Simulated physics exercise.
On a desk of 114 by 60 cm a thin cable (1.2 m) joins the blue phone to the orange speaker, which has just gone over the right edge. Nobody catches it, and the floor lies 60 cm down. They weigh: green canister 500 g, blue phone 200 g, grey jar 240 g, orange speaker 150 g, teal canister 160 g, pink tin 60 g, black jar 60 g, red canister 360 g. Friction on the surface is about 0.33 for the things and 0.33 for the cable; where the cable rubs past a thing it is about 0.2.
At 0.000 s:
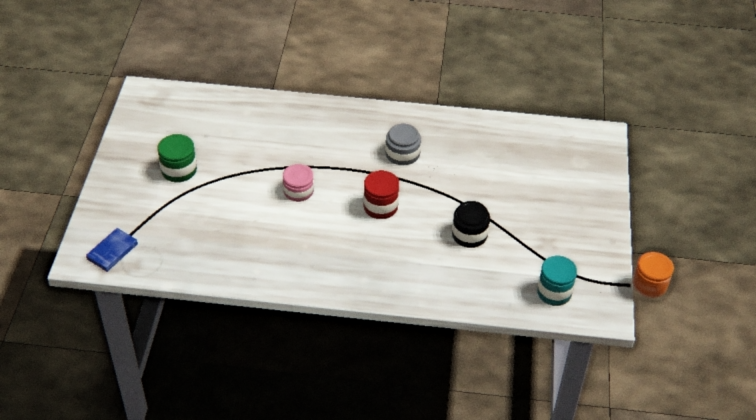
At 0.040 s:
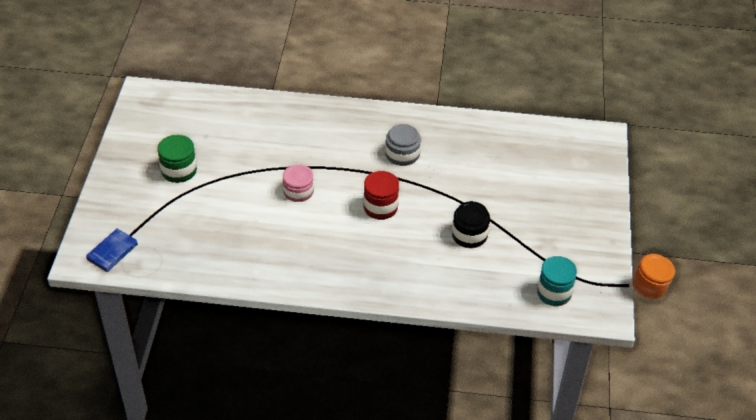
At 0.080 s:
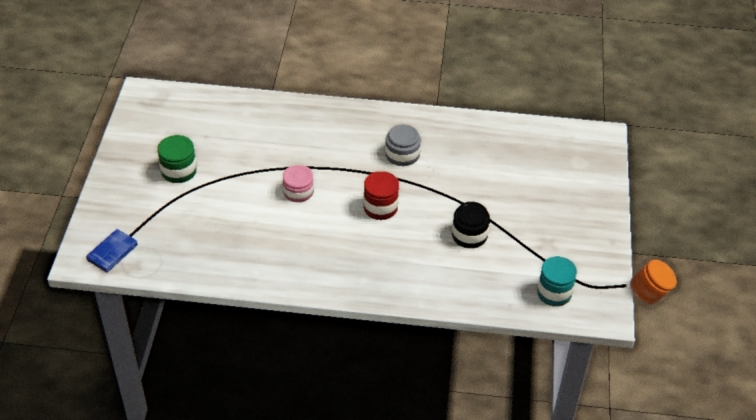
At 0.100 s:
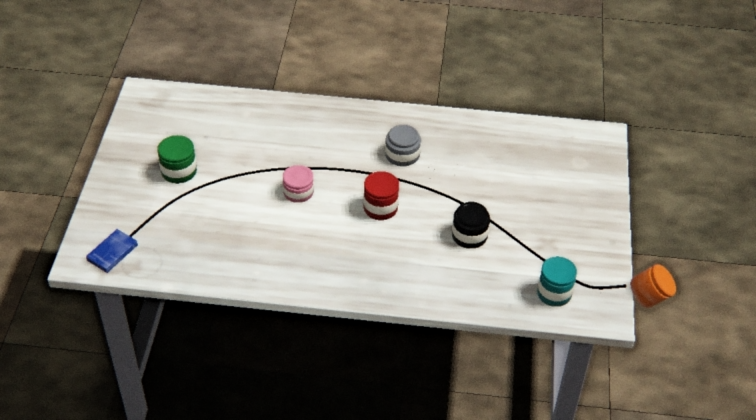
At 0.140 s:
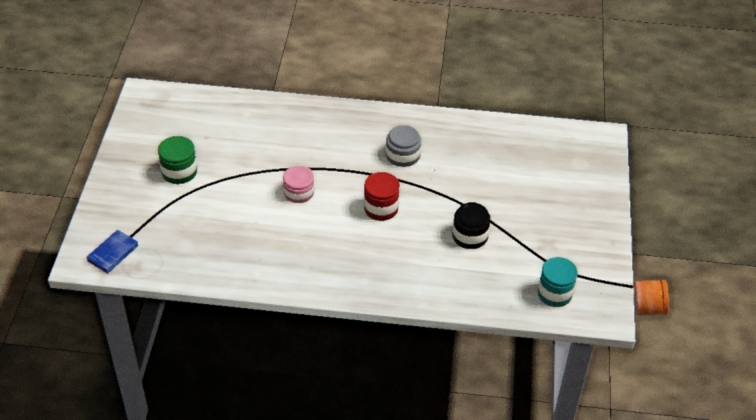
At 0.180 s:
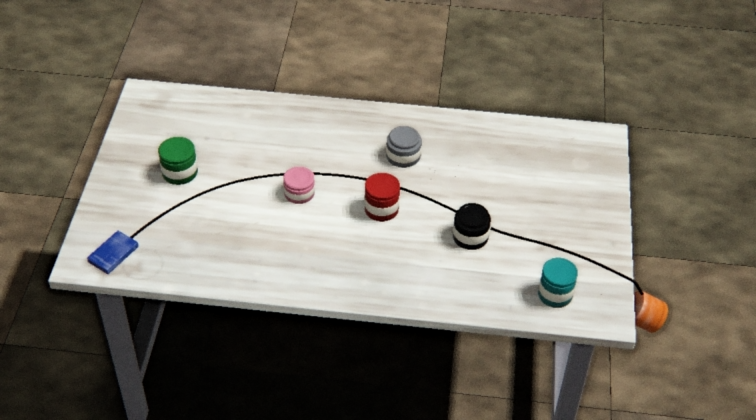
A pale wooden desk with metal legs stands on a brown tiled floor, seen from above at a steady angle. A blue phone lies at left, joined by a thin black cable to an orange speaker at the right edge, among green, pink, grey, red, black and teal containers. The speaker tips over and drops slightly beside the edge, and the cable's right part shifts and straightens.
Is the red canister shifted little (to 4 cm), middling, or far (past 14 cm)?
Result: Red canister barely shifts.
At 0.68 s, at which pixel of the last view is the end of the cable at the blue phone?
Near (171, 240).
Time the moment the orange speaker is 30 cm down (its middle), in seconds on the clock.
That is: 1.60 s.
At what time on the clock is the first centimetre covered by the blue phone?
About: Blue phone 0.26 s.
At 0.4 s, the cable's tail end at (157, 241); pink tin 15 cm off its start, orange speaker over the edge, blue phone 4 cm off its start.
At 0.7 s, the cable's tail end at (171, 240); pink tin 16 cm off its start, orange speaker over the edge, blue phone 7 cm off its start.
At 0.9 s, the cable's tail end at (181, 238); pink tin 16 cm off its start at (319, 234), blue phone 9 cm off its start at (156, 240), orange speaker over the edge.
At 1.2 s, the cable's tail end at (191, 236); pink tin 16 cm off its start, blue phone 11 cm off its start, orange speaker over the edge.
At 2.4 s, the cable's tail end at (197, 235); red canister 0 cm off its start at (383, 185), pink tin 16 cm off its start at (319, 235), orange speaker over the edge, blue phone 12 cm off its start at (173, 236).
